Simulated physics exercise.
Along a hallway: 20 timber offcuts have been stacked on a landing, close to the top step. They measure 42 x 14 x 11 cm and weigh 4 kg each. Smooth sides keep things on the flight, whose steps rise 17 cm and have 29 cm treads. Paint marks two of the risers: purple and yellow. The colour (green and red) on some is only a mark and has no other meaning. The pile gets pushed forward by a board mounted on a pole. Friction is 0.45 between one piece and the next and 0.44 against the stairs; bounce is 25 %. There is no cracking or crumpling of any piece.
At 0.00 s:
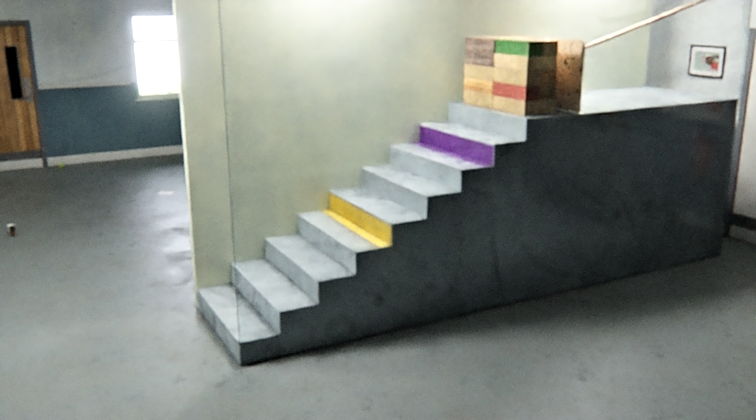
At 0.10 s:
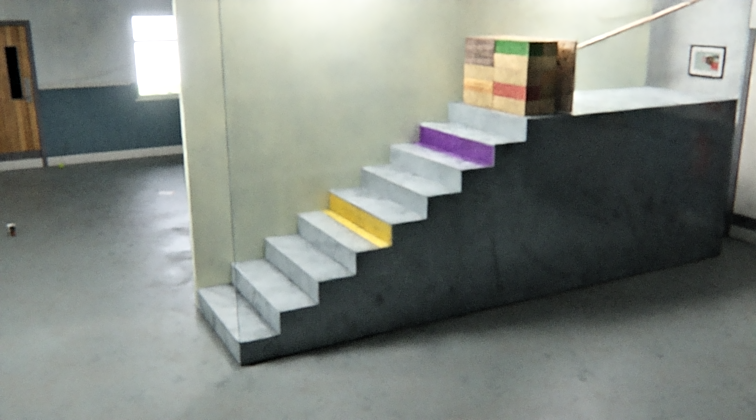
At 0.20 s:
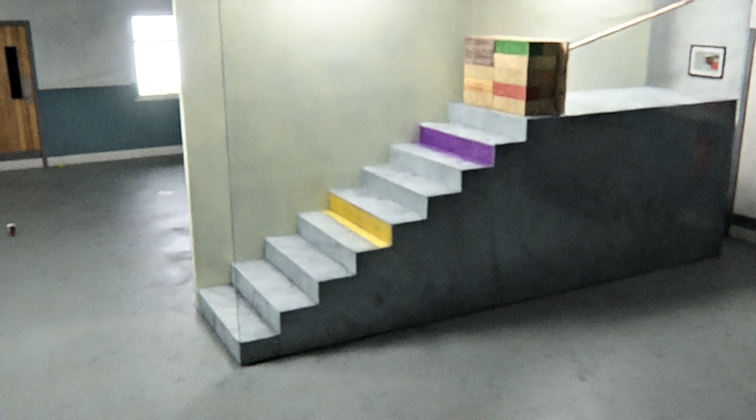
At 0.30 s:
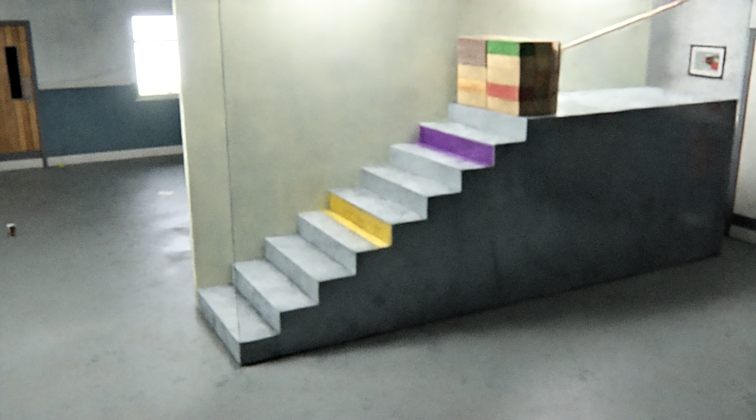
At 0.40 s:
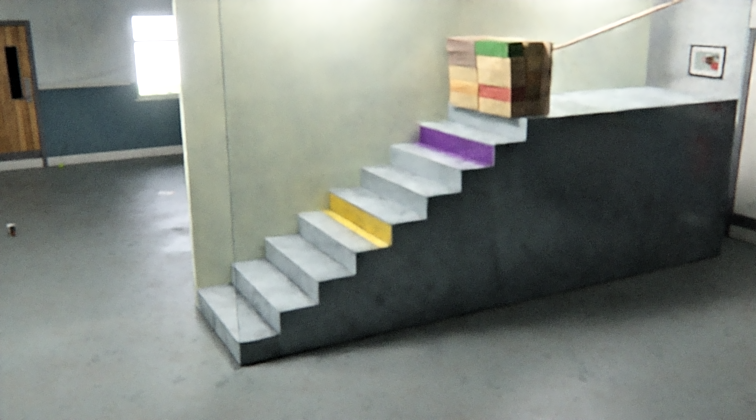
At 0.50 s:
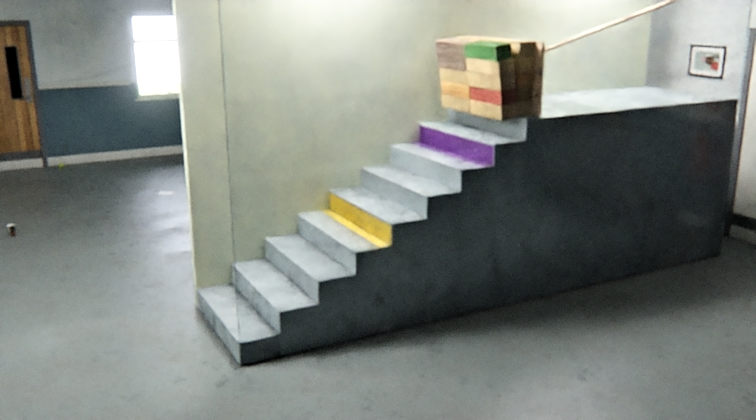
In a grey hallway, a stack of wooden blocks, one green and one red, sat atop pale stairs with purple and yellow risers; a pole-mounted board slid it slightly left, and the blocks began leaning.
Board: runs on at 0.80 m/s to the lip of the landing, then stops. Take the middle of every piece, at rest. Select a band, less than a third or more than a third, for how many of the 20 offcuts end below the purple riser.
The share is upwards of a third.
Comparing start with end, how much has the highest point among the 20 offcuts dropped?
Roughly 48 cm.
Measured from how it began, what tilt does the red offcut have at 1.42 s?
Around 180° from its start.
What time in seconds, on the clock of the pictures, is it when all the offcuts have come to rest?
At around 2.5 s.
After 0.78 s, 7 of the 20 offcuts below the purple riser; red offcut leaning 29°, 18 cm lower; green offcut leaning 22°, 16 cm lower.
After 1.42 s, 16 of the 20 offcuts below the purple riser; red offcut upside down; green offcut leaning 14°, 1.39 m lower.
At rest (2.8 s), 16 of the 20 offcuts below the purple riser; red offcut upside down; green offcut 1.95 m lower. That is 80 per cent. As the last picture would show them, middles, red offcut near (415, 159), green offcut near (139, 350).
